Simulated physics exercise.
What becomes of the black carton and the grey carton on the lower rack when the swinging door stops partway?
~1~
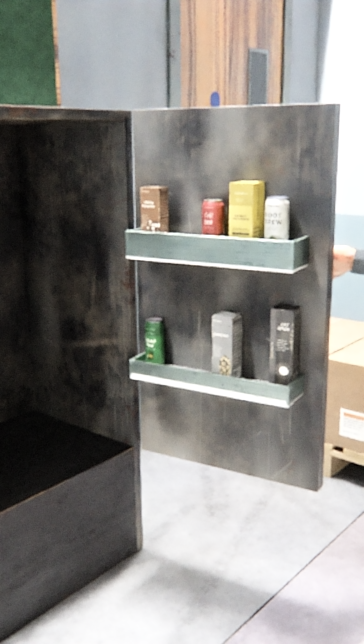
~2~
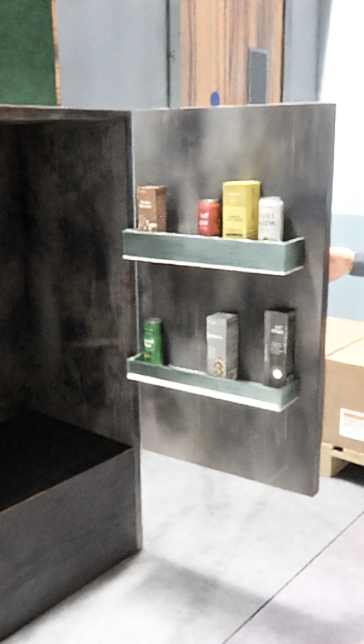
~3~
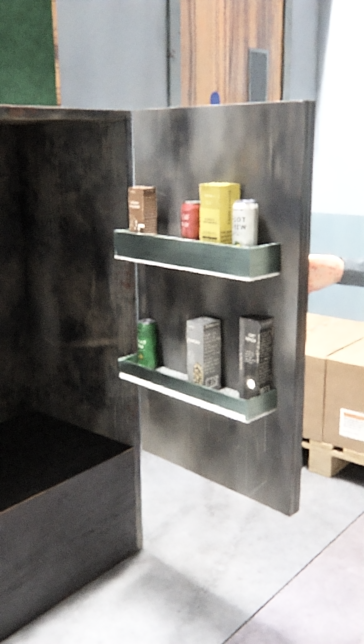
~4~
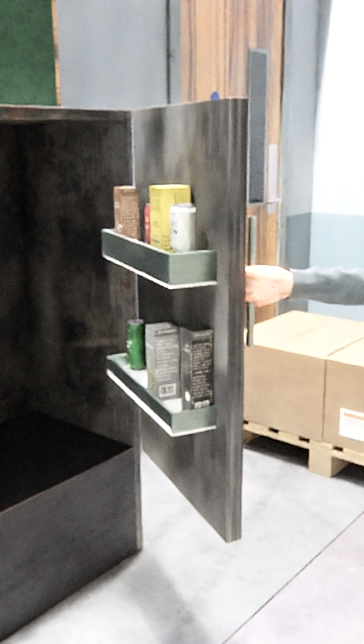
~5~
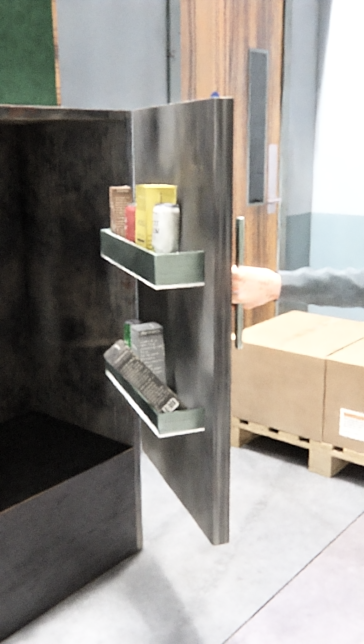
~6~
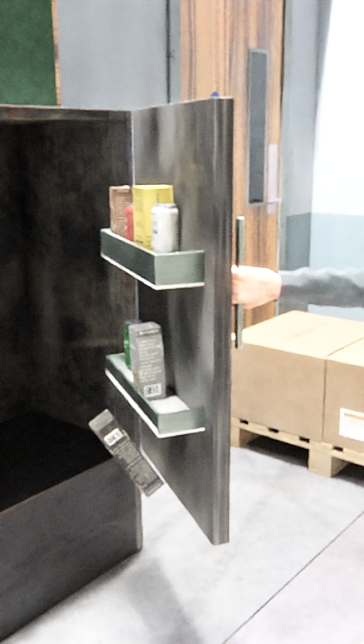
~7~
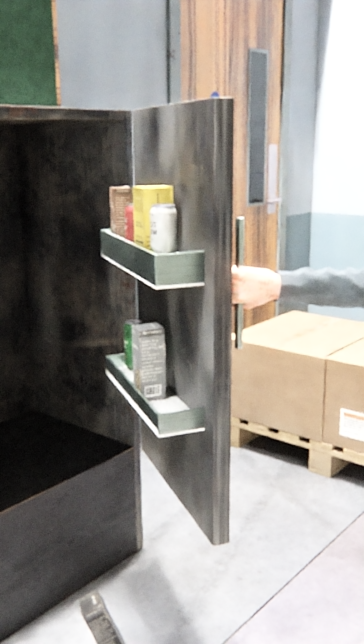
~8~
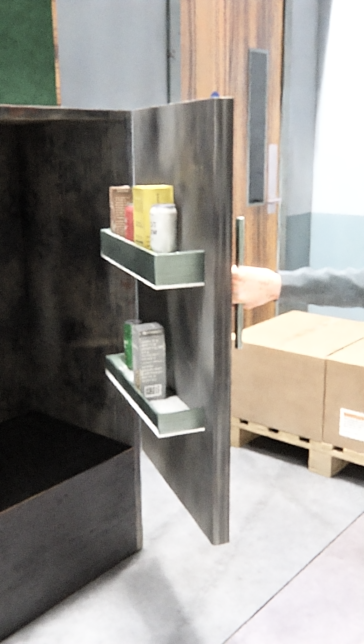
The black carton tips over the rail of the lower rack and drops out of view, while the grey carton stays standing in the rack.
